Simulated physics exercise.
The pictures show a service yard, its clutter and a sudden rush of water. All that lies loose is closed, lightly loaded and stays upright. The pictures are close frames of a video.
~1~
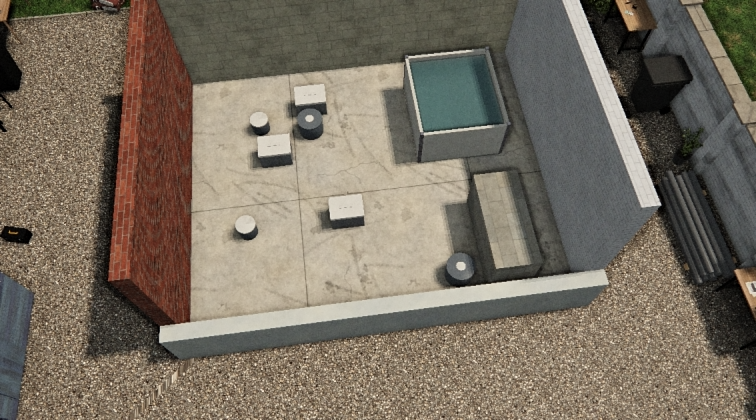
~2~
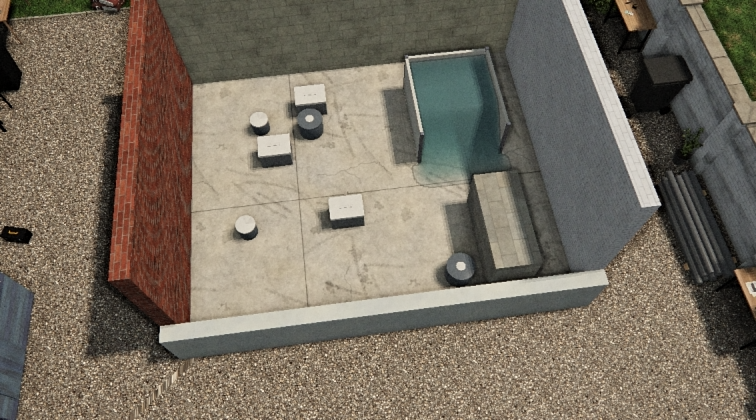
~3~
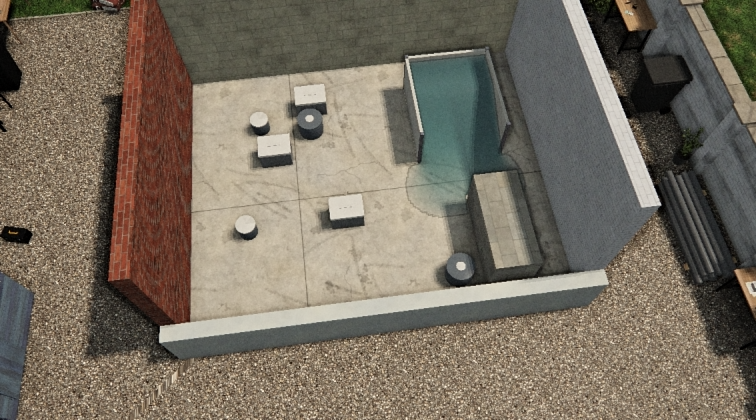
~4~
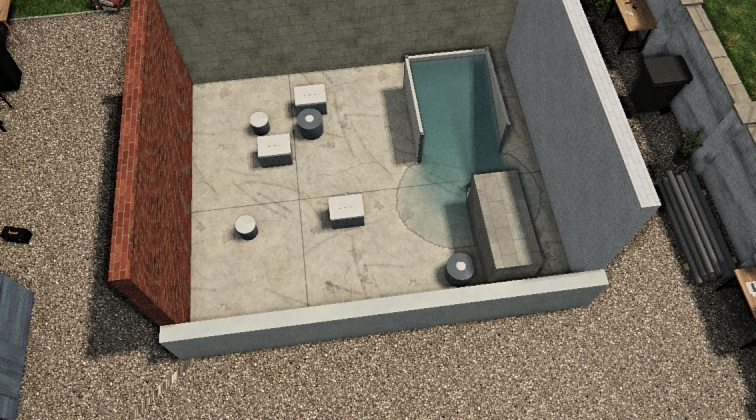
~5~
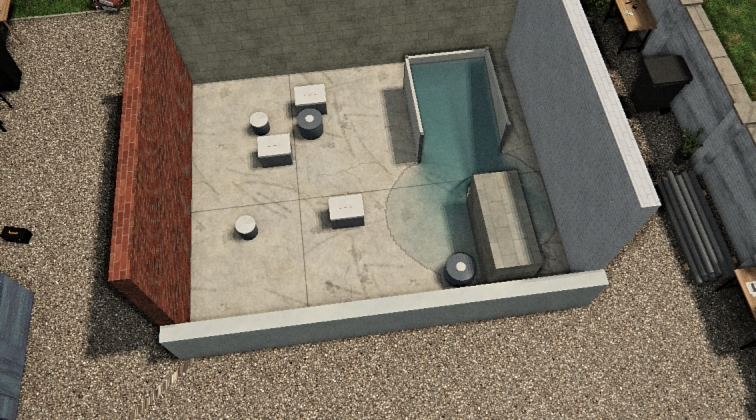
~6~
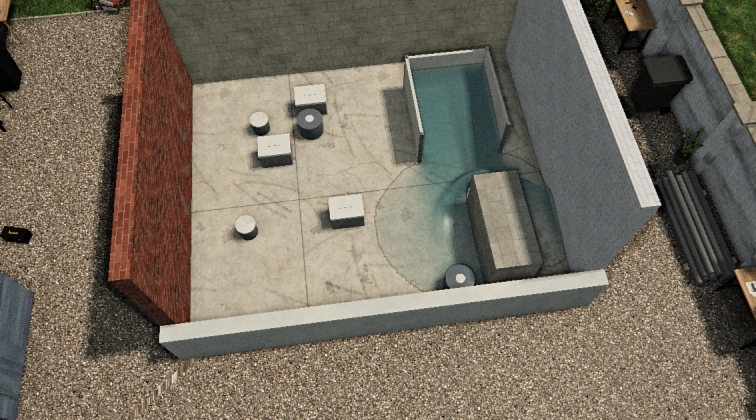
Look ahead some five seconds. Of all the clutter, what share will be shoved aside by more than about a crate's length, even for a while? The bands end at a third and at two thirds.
Share: Under a third.
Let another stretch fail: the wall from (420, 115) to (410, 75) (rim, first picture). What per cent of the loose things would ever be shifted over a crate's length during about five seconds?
I make it 70 per cent.
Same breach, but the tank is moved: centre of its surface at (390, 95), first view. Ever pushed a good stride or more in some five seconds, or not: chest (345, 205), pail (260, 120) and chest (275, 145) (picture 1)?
One after the other: Shifted that much, short of that, under that.
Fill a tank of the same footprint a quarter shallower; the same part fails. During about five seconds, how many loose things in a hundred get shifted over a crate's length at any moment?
About 10 per cent.
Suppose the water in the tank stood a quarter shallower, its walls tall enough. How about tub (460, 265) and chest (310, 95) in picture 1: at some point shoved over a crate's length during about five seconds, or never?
In turn: Shifted that much, never so far.
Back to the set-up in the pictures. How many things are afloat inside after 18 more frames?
The number is 1.
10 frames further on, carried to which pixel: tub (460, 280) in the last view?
Close to (409, 280).
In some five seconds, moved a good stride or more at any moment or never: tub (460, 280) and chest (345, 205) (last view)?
In that order: Pushed that far, under that.
A moment on, 0 of 7 are well off their spots; 1 afloat.
Next, 1 of 7 are well off their spots; 1 afloat.
Later, 1 of 7 are well off their spots; 1 afloat.
In the end, 2 of 7 are well off their spots, and 2 have been at some point; 2 afloat.
